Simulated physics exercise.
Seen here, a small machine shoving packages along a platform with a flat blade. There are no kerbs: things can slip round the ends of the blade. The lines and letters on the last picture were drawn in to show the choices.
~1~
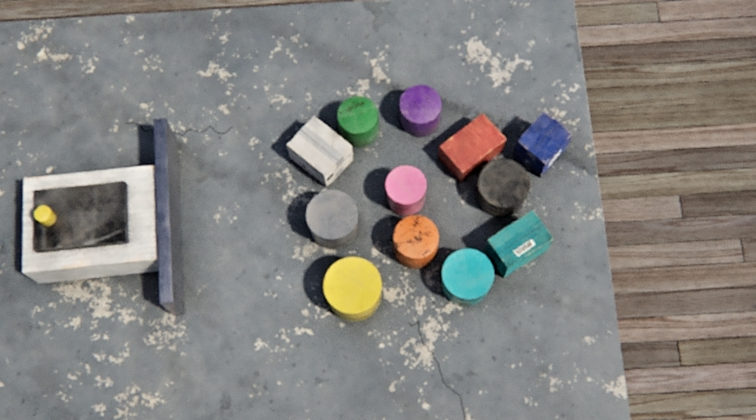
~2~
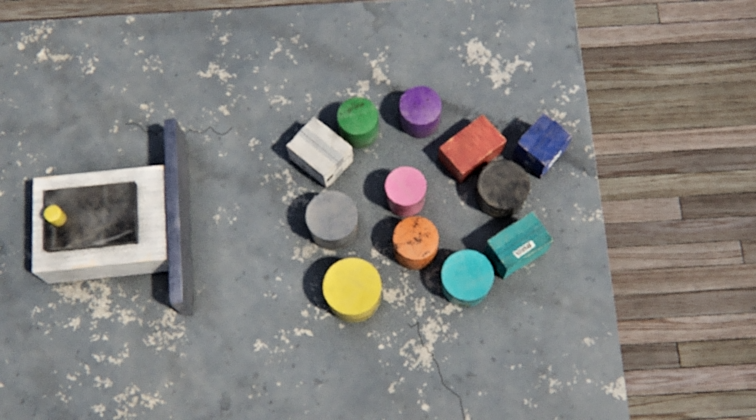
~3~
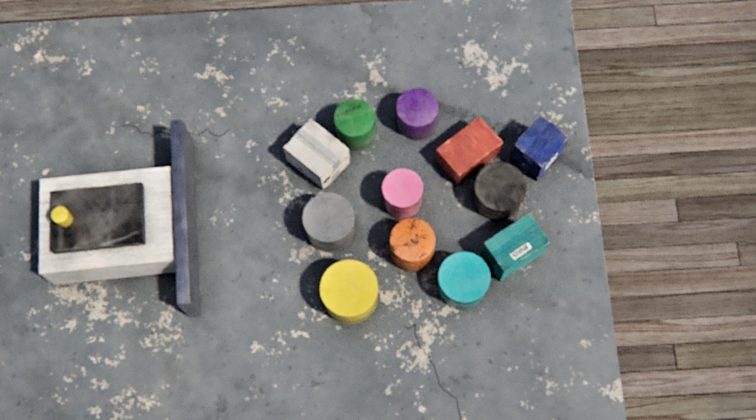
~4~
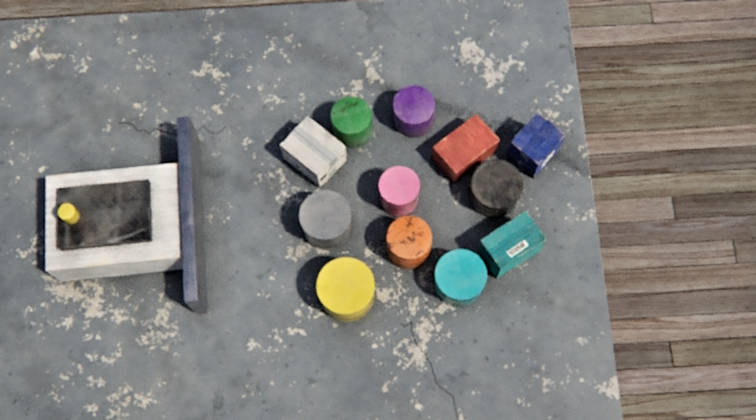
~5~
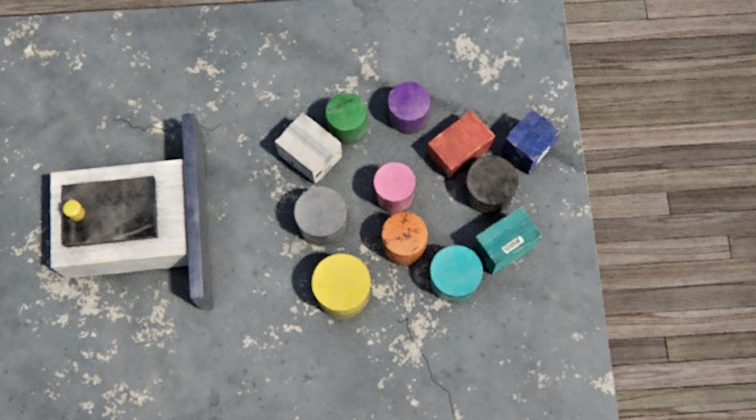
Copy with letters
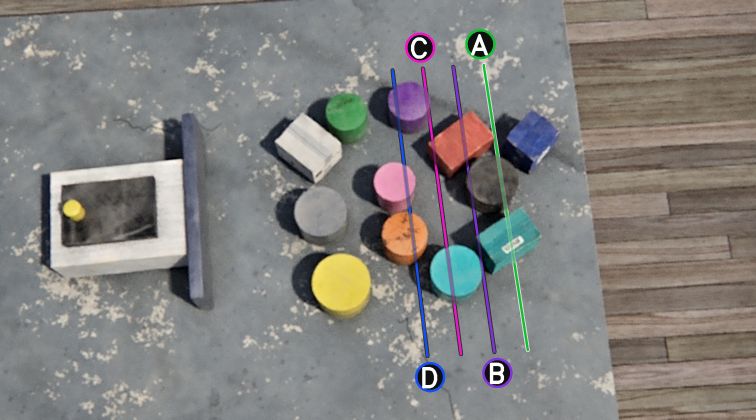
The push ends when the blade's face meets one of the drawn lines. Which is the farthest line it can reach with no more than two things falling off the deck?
A is the last line within the limit.
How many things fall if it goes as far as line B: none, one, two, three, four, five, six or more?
In all, none.
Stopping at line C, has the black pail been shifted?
Yes.
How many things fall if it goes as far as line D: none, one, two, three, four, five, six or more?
By then, none.
On the marked copy, A at (505, 201); B at (473, 203); C at (441, 205); D at (409, 207).
With A. Early on, robot (230, 204); yellow pail (349, 286); green canister (360, 114).
Further on, robot (343, 197); blue parcel (536, 139); black pail (533, 185).
At the end, robot (431, 192); blue parcel over the edge; black pail over the edge; two fallen.
As for the rest, B is within the limit but short; C is within the limit but short; D is within the limit but short.
